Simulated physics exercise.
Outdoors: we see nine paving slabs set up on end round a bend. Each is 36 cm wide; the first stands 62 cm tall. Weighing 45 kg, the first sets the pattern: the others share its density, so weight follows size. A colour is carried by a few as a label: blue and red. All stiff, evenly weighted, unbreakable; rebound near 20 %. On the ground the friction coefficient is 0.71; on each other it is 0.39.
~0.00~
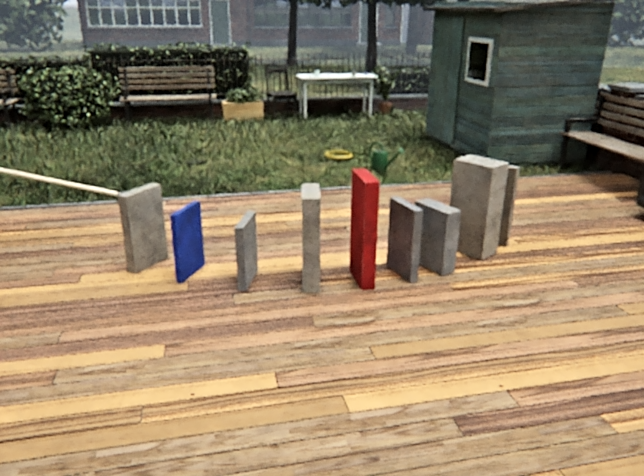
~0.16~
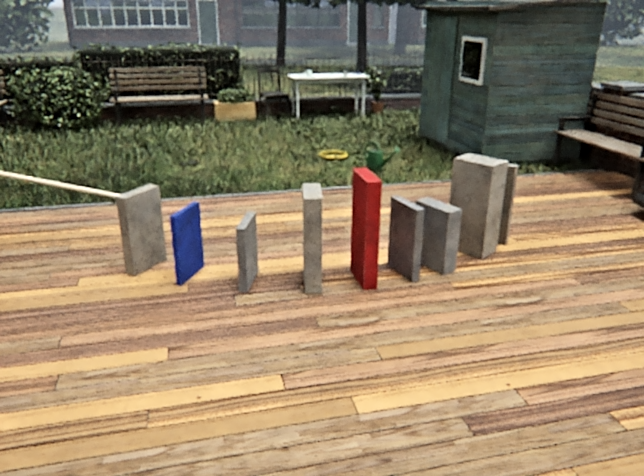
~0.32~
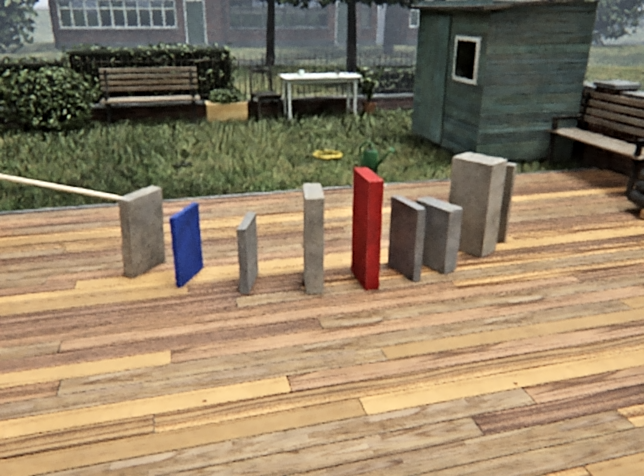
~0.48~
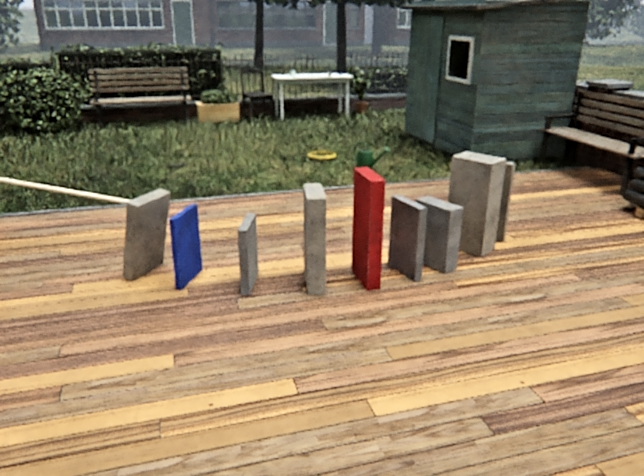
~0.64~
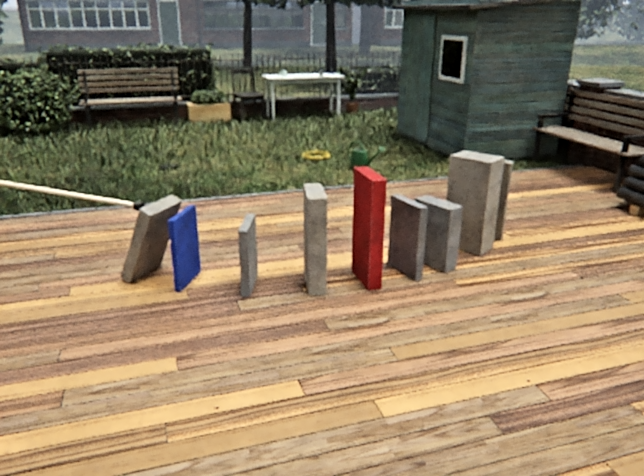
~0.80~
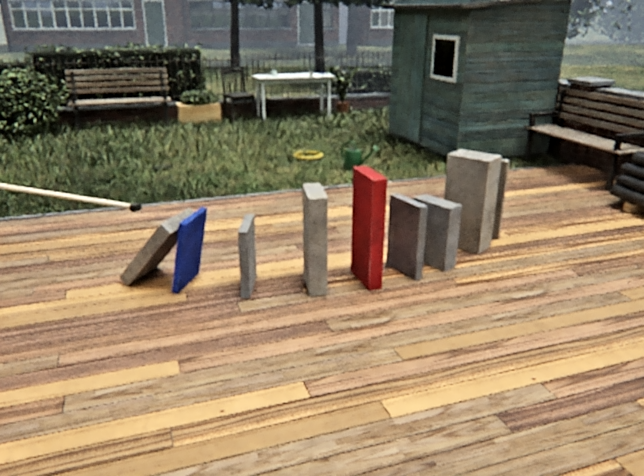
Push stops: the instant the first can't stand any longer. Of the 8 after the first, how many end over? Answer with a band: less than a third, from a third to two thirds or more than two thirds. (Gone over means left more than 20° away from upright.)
Upwards of two thirds of them.
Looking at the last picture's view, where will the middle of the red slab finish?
I'd place it at about (412, 245) in the final view.
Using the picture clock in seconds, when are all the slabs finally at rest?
That happens at roughly 3.5 seconds.
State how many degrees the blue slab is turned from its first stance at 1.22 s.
At that moment, roughly 80 degrees.
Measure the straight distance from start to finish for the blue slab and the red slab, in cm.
Approx. distance from start in cm - blue 30, red 40.
By 1.22 s, 2 of the 8 other slabs over; blue slab lying flat.
By 2.22 s, 6 of the 8 other slabs over; blue slab lying flat; red slab tilted 64°.
When it is over (3.9 s), 7 of the 8 other slabs over; blue slab lying flat; red slab tilted 68°. That is 88 per cent. One left standing. In pixels of the last frame, middles, blue slab near (220, 279), red slab near (412, 245).
